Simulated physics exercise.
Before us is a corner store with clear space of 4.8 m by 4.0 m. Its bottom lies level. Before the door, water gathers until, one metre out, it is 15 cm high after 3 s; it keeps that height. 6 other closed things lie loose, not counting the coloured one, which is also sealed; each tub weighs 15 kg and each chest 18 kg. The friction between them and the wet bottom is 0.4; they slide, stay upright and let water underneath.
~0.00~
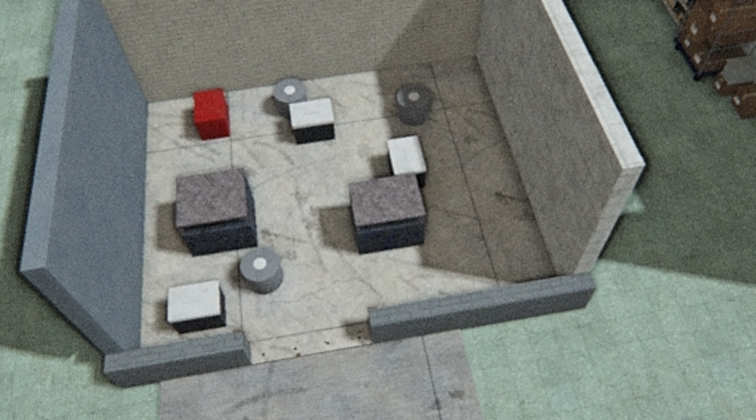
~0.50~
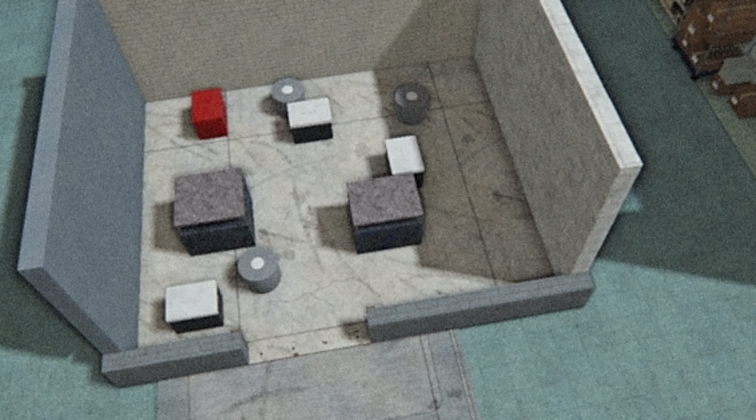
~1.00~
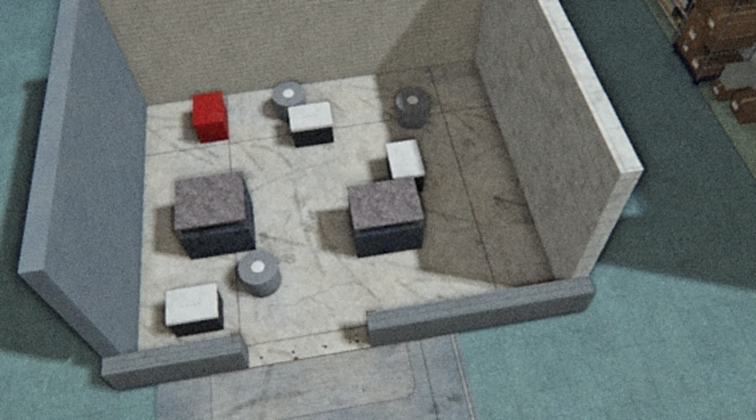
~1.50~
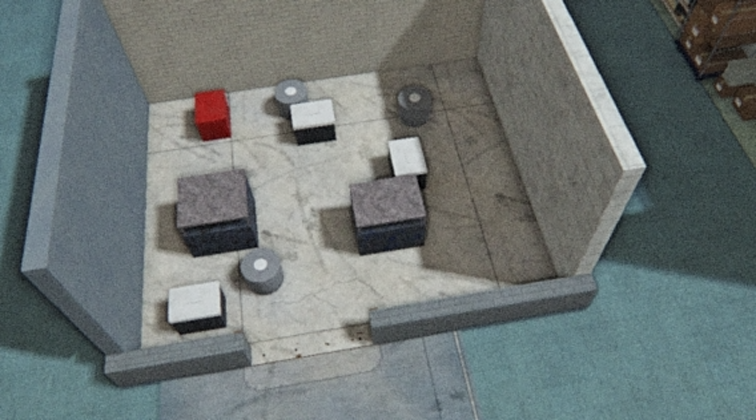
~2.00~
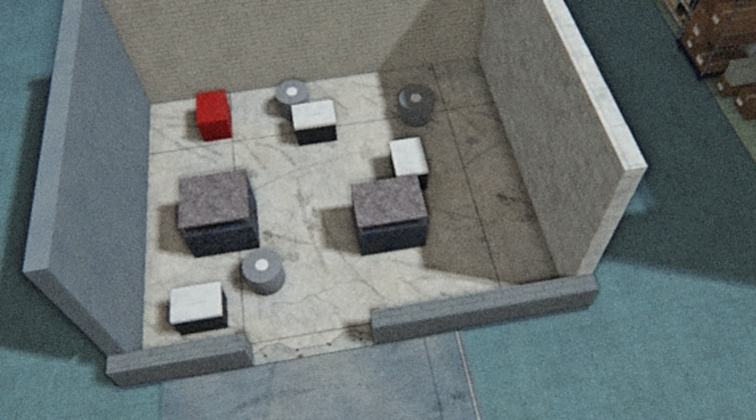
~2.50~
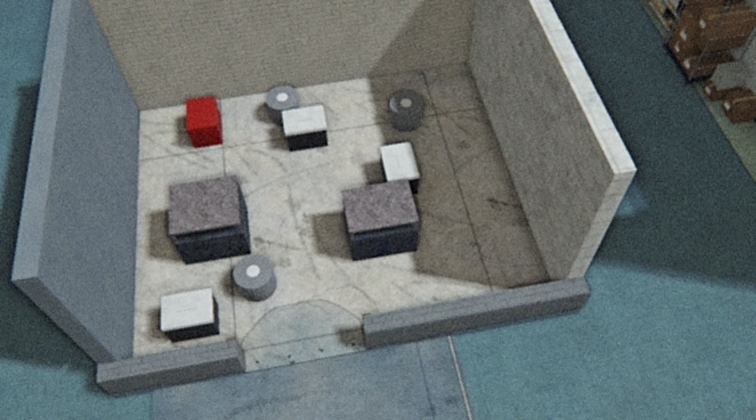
A red box sat near the back wall of a small walled room among pale and dark blocks and gray cylinders, and nothing inside shifted as a shallow patch of water crept into the doorway.
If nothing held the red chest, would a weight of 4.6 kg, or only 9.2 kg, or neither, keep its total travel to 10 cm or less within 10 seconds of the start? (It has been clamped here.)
The heavier one is still too little.
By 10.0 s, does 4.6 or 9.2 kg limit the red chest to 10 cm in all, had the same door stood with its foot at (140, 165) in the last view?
Okay, so both masses fail.
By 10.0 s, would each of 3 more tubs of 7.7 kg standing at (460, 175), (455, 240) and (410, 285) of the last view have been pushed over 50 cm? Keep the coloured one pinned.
Spot one stays inside, spot two stays inside, spot three stays inside.
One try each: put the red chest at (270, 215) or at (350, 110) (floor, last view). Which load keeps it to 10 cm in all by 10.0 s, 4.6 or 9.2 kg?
Well, first neither mass is sufficient, and next neither mass is sufficient.
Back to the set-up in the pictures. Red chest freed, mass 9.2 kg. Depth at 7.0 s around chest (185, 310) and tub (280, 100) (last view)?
First about 3 cm, second about 2 cm.
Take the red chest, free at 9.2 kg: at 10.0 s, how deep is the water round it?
8 cm, roughly.
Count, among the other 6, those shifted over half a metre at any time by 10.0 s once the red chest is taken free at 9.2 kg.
That adds up to 0.
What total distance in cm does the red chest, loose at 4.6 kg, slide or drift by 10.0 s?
Total path: Roughly 140 cm.
After 3.5 s the red chest would be 0 cm from its start with 4.6 kg and 0 cm from its start with 9.2 kg; 0 cm of water round it then.
After 4.5 s the red chest would be 0 cm from its start with 4.6 kg and 0 cm from its start with 9.2 kg; 0 cm of water round it then.
After 7.0 s the red chest would be 54 cm from its start with 4.6 kg and 16 cm from its start with 9.2 kg; 3 cm of water round it then.
After 10.0 s the red chest would be 70 cm from its start with 4.6 kg and 55 cm from its start with 9.2 kg; 8 cm of water round it then.
